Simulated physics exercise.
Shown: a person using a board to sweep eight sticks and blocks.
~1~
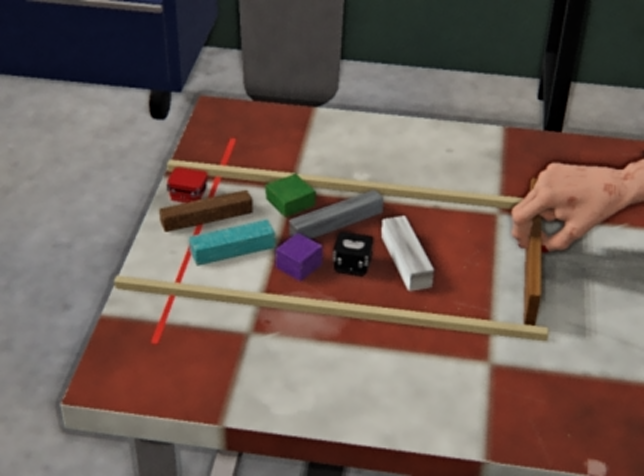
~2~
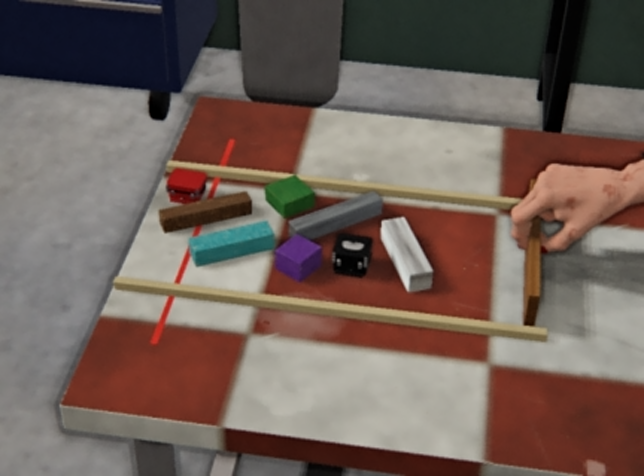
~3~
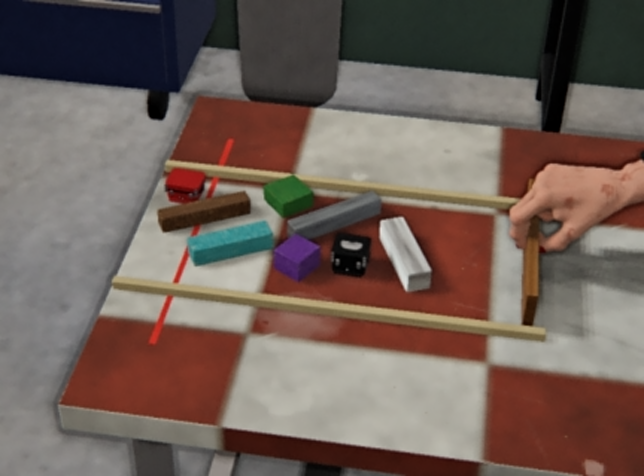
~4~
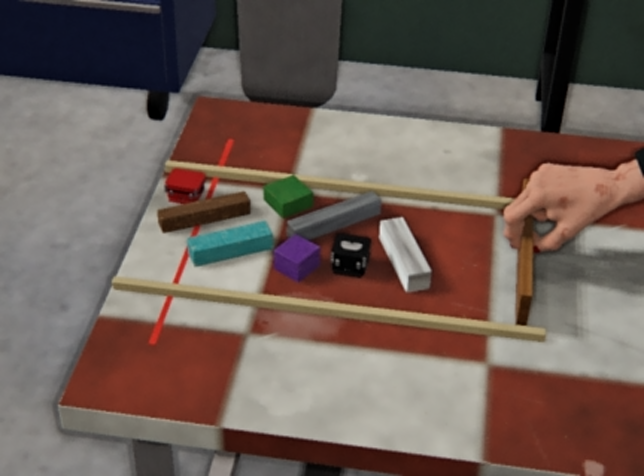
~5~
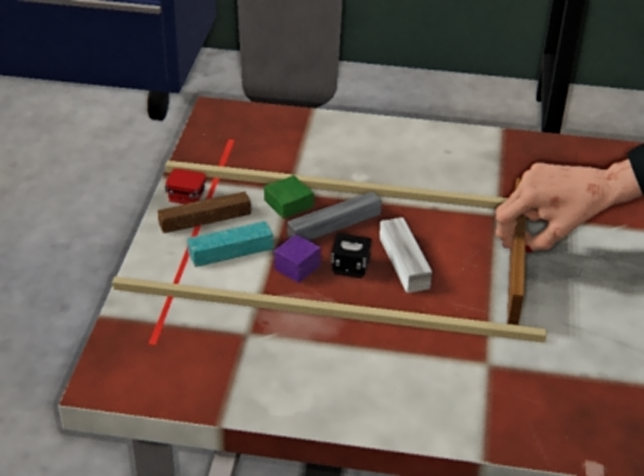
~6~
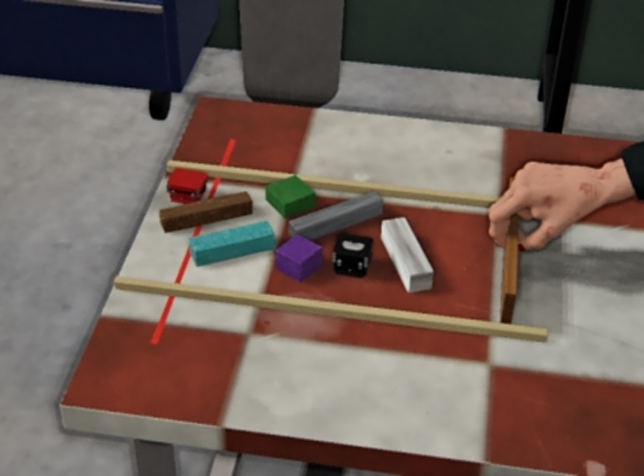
The video shows a hand holding a small brown board upright on a checkered table and sliding it slightly left between two wooden strips, while the colored sticks and blocks near a red line stay still.
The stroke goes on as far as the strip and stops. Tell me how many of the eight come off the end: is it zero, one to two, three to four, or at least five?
The count of pieces that drop is three or four, then.
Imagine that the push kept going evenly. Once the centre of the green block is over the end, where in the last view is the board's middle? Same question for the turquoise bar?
Around (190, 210), then around (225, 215).
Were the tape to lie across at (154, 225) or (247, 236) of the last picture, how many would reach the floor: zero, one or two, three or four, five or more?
First tape: Five or more; second tape: None.
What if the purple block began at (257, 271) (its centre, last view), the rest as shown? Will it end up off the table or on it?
The purple block stays put.
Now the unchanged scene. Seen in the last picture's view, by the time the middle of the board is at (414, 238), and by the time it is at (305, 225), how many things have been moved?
Counting first: 1, next 6.
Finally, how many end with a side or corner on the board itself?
3.
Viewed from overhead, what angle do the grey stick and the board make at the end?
Roughly 35 degrees.
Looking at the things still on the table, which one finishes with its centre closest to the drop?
Looking at the middles, it's the green block.
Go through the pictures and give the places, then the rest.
In the first frame, red case (188, 186); brown bar (207, 211); turquoise bar (233, 243); board (533, 250); tape (198, 230).
In the second frame, brown bar (206, 212); purple block (299, 258).
In the third frame, turquoise bar (231, 243); black case (351, 255).
In the fourth frame, red case (186, 187); grey stick (335, 217).
In the fifth frame, brown bar (205, 212); green block (289, 197).
In the sixth frame, red case (188, 187); brown bar (206, 212); turquoise bar (232, 243); board (511, 249); tape (198, 230).
Soon after, none off yet; red case at rest near (188, 187); brown bar at rest near (206, 212); turquoise bar at rest near (232, 243).
Then, none off yet; red case at rest near (188, 187); brown bar moving near (202, 213); turquoise bar moved a little near (185, 248).
At rest, the number that fall off is three or four; fallen, turquoise bar, brown bar and red case.
